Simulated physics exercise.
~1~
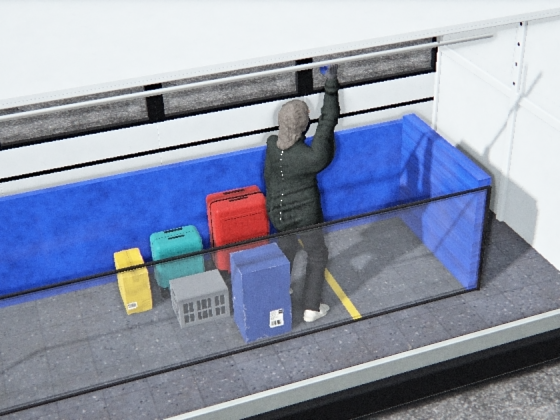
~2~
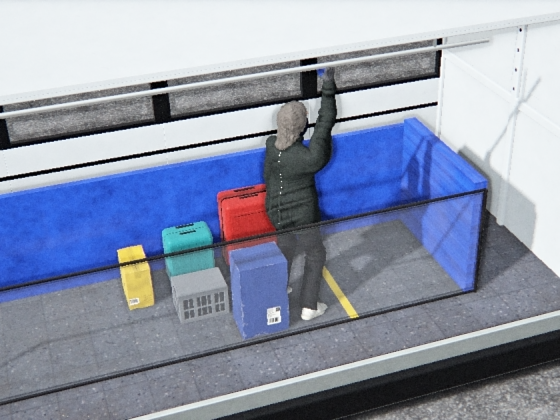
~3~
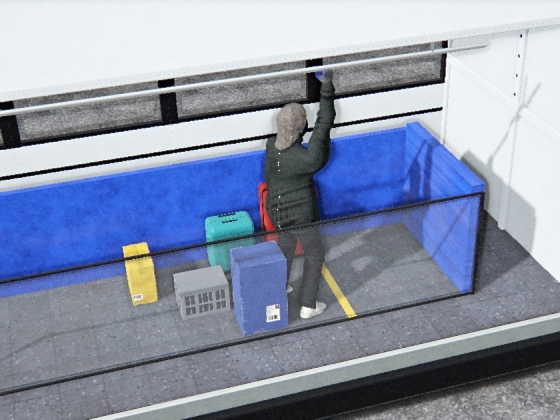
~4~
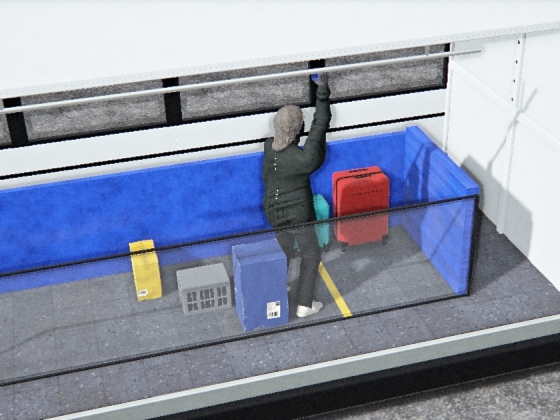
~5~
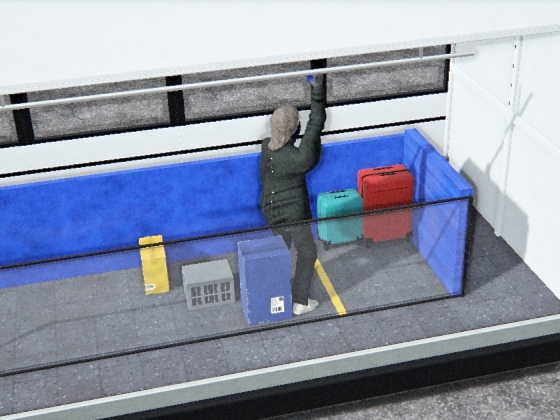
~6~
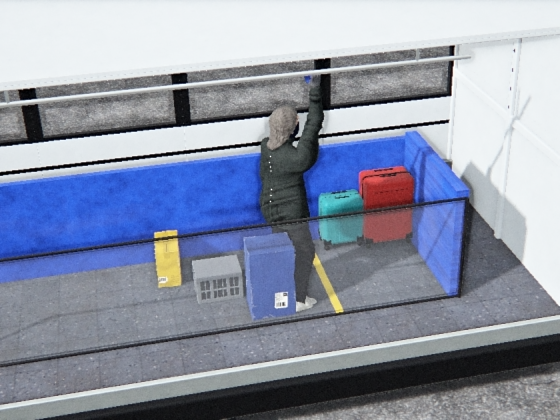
Red and teal cases slide right past a standing person and cross the yellow line.
